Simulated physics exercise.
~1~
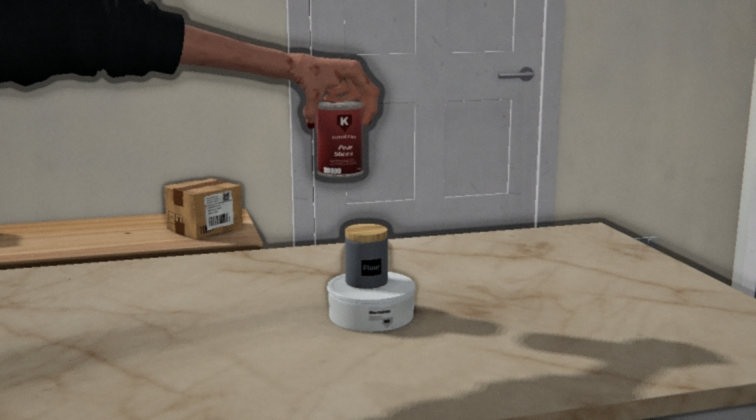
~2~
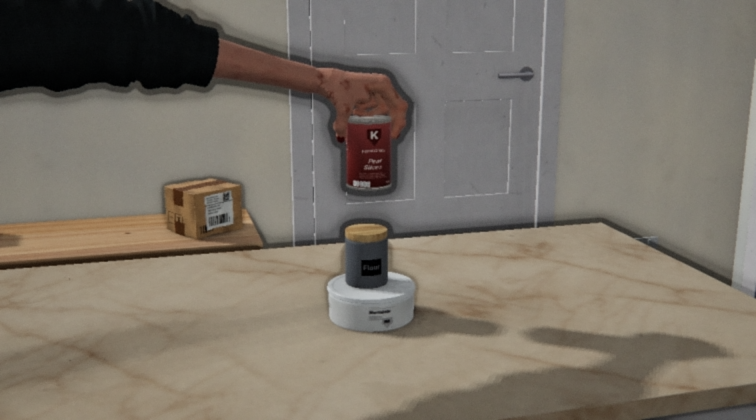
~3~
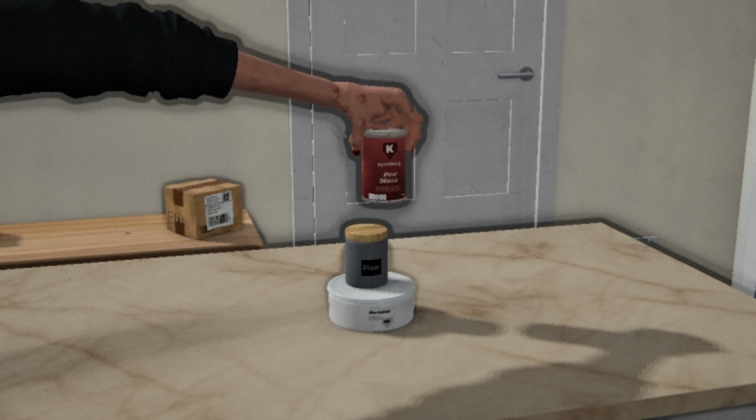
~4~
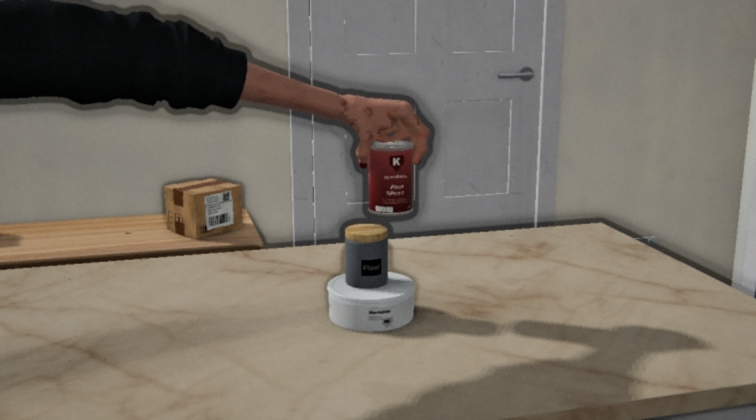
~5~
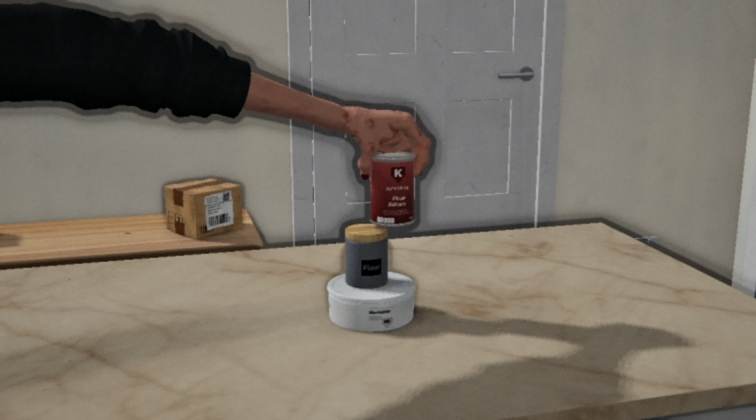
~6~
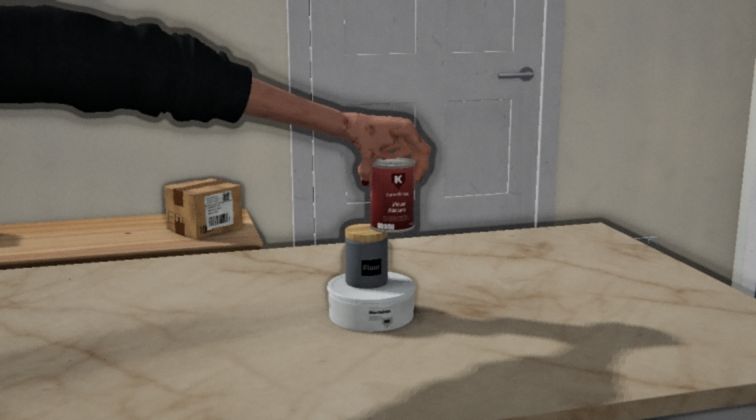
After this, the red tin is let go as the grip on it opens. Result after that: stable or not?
Honestly, the pile doesn't make it, sadly.
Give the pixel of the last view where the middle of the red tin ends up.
It finishes at about (537, 278).
Then, 0.50 s on from there, red tin now fallen.
Then, 0.70 s on from there, things are still on the move.
In the end, fallen, red tin; the other 2 unmoved. At the end, from the last picture's camera, red tin near (536, 278). The pile comes apart.
